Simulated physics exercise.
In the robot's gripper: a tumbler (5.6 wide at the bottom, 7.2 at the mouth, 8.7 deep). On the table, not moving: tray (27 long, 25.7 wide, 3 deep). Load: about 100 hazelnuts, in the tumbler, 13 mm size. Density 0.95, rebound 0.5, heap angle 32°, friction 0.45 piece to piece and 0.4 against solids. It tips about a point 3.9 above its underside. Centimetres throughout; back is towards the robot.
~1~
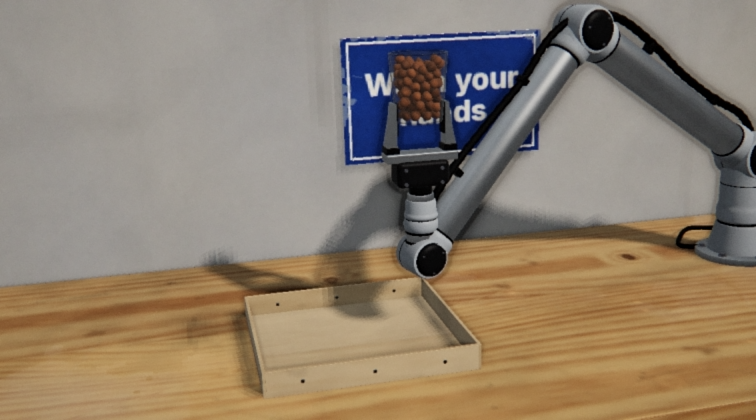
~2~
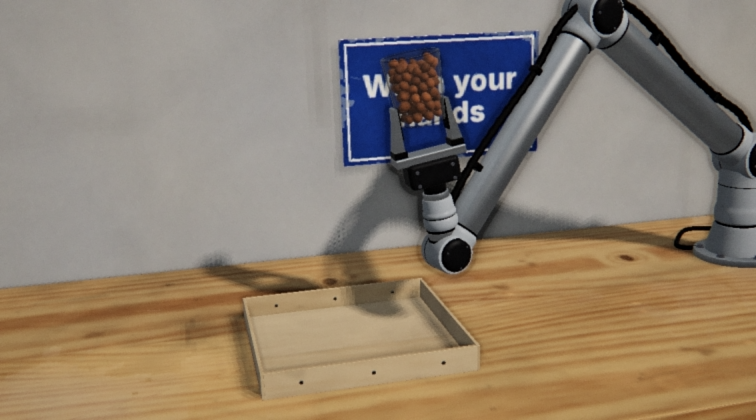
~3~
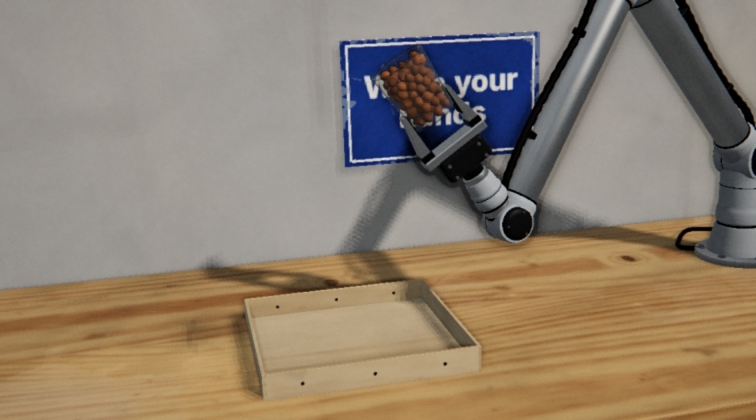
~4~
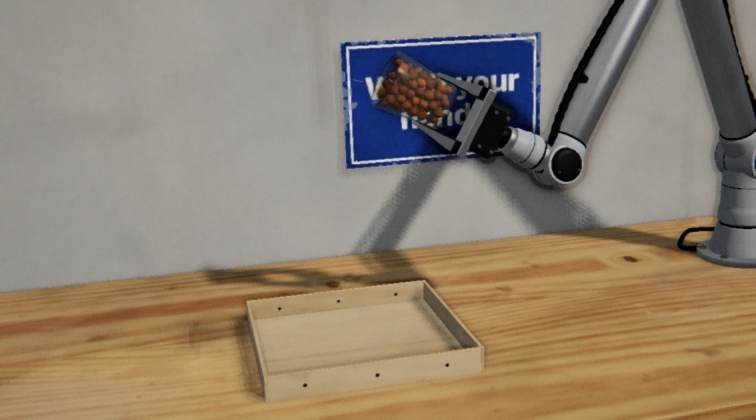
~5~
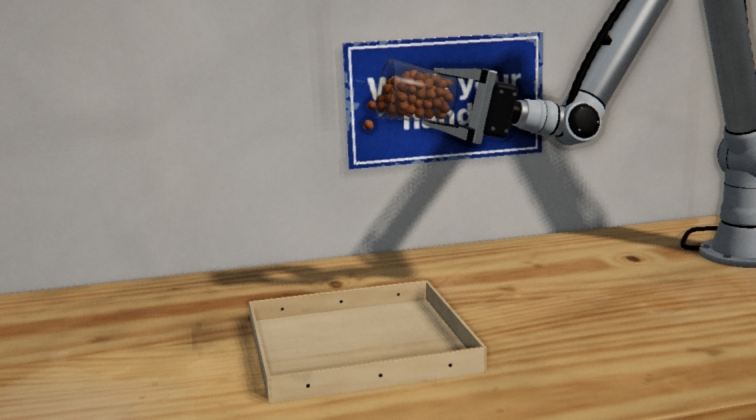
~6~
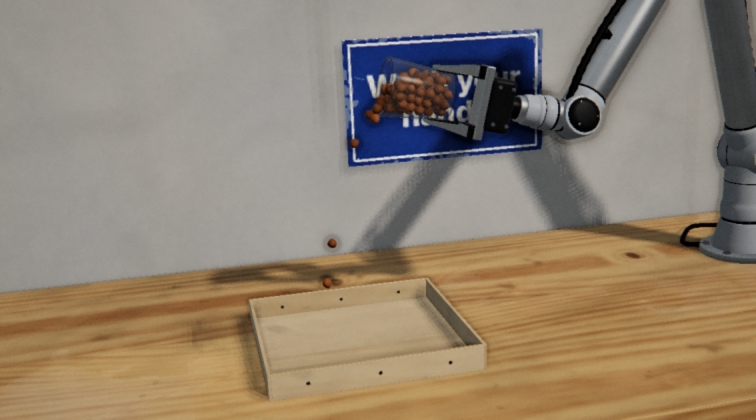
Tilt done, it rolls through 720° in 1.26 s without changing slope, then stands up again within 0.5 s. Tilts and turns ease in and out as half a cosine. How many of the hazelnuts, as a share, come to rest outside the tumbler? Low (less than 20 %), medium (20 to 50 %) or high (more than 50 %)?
Outside the tumbler the share is medium, 20 to 50 %.
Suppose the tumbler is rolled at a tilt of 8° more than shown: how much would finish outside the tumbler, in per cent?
It would be near 70 per cent.
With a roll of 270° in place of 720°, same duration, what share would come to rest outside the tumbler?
It would be near 35 per cent.
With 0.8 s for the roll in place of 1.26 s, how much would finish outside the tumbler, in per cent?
Then about 25 per cent.
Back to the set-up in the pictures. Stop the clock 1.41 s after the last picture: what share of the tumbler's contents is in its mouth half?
About 40 per cent.
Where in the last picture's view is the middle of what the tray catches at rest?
At about (318, 350).
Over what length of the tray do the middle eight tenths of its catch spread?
About 16 cm.
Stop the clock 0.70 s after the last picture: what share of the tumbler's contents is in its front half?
About 60 per cent.
Then, 0.70 s after the last picture, tipped 77°, highest piece 37 above the table; 85 in the tumbler, 14 in the tray, 5 in flight or on a rim.
Then, 1.41 s after the last picture, tipped 62°, highest piece 36 above the table; 68 in the tumbler, 28 in the tray, 4 on the table or floor, 4 in flight or on a rim.
Then, 1.96 s after the last picture, upright, highest piece 38 above the table; 68 in the tumbler, 32 in the tray, 4 on the table or floor.
Then, 2.66 s after the last picture, upright, highest piece 38 above the table; 68 in the tumbler, 32 in the tray, 4 on the table or floor.
Final count, 68 in the tumbler, 32 in the tray, 4 on the table or floor. That is 35 % outside the tumbler.
